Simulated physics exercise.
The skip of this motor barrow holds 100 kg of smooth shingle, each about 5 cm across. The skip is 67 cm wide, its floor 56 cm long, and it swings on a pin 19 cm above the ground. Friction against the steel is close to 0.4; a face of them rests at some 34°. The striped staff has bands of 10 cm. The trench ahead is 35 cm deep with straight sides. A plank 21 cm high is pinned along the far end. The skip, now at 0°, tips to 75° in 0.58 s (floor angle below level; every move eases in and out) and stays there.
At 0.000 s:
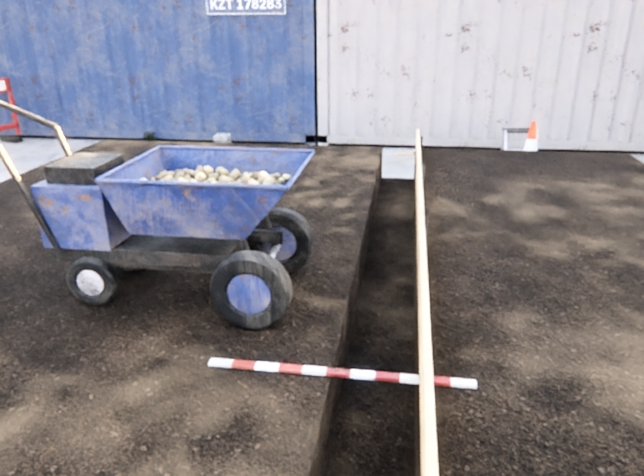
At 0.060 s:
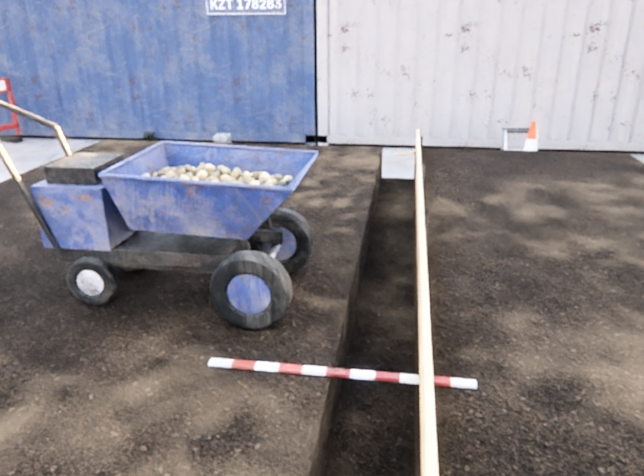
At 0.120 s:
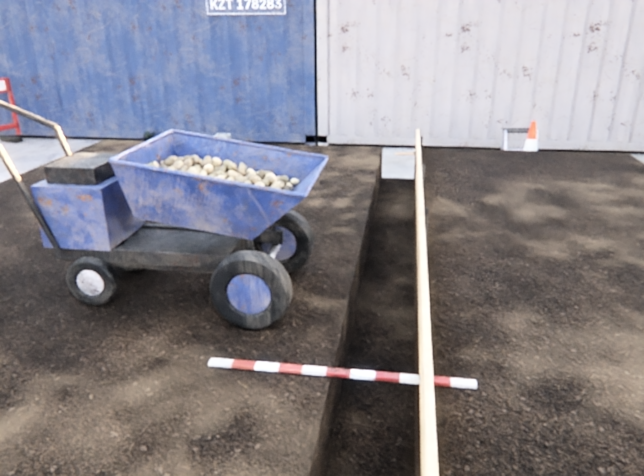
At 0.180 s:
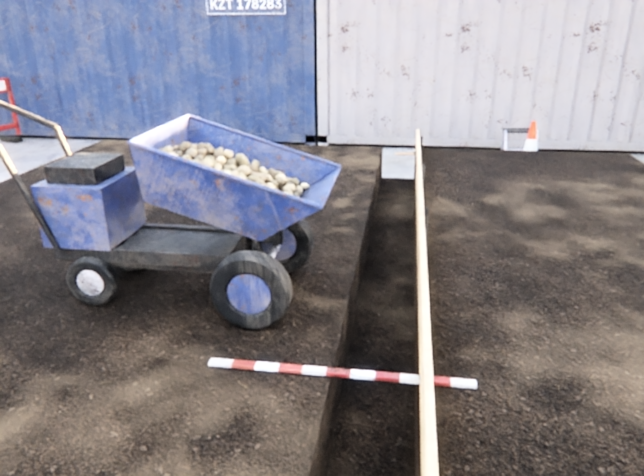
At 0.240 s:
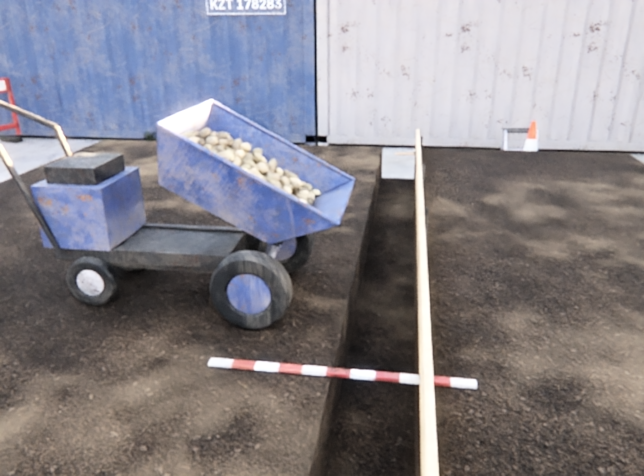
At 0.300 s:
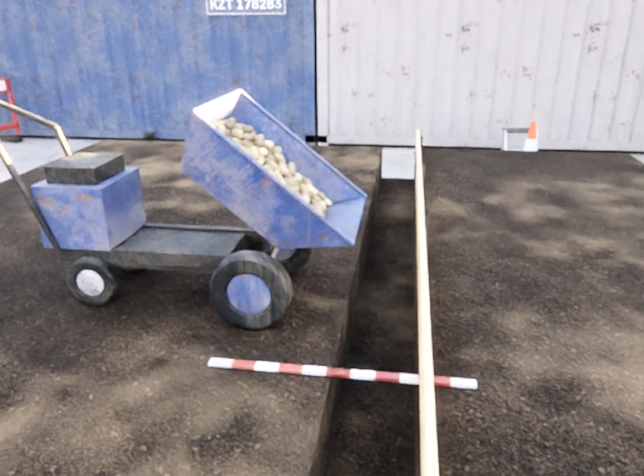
The blue skip of a small wheeled barrow, loaded with pale rounded stones, tilted steeply, its left end rising and its right lip lowering toward the trench, while the wheels stayed still.
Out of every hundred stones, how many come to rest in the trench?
About 90 per cent.
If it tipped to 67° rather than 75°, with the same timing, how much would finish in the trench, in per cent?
Then about 85 per cent.
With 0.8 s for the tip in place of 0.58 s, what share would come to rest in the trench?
In that case some 95 per cent.
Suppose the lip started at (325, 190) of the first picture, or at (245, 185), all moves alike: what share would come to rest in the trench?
Near 10 per cent from the first place, 100 from the second.
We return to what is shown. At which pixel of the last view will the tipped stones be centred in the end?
Their middle is at about (389, 352).
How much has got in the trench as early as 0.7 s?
About 30 per cent by then.
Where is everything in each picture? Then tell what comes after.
Lip at (288, 188), floor tilted 0°, highest stones at (213, 174), in the first picture.
Lip at (293, 190), floor tilted 2°, highest stones at (202, 172); the stones move at 0.5 m/s on average, in the second picture.
Lip at (305, 196), floor tilted 8°, highest stones at (188, 163); the stones move at 1.0 m/s on average, in the third picture.
The skip is at 17°, its lip at (322, 208); the top of the load is at (191, 149); the stones move at 1.4 m/s on average, in the fourth picture.
Lip at (339, 224), floor tilted 28°, highest stones at (205, 136); the stones move at 1.6 m/s on average, in the fifth picture.
Lip at (354, 244), floor tilted 39°, highest stones at (230, 126); the stones move at 1.7 m/s on average, in the sixth picture.
After 0.4 s the floor is at 63°; 100 % in the skip; the foremost stones are at (353, 251).
After 0.7 s the floor is at 75°; 70 % in the skip, 30 % in the trench; the foremost stones are at (418, 275).
After 1.0 s the floor is at 75°; 3 % in the skip, 87 % in the trench, 10 % past the trench; the foremost stones are at (585, 314).
After 3.0 s the floor is at 75°; 0 % in the skip, 90 % in the trench, 10 % past the trench; the foremost stones are past the picture's edge.
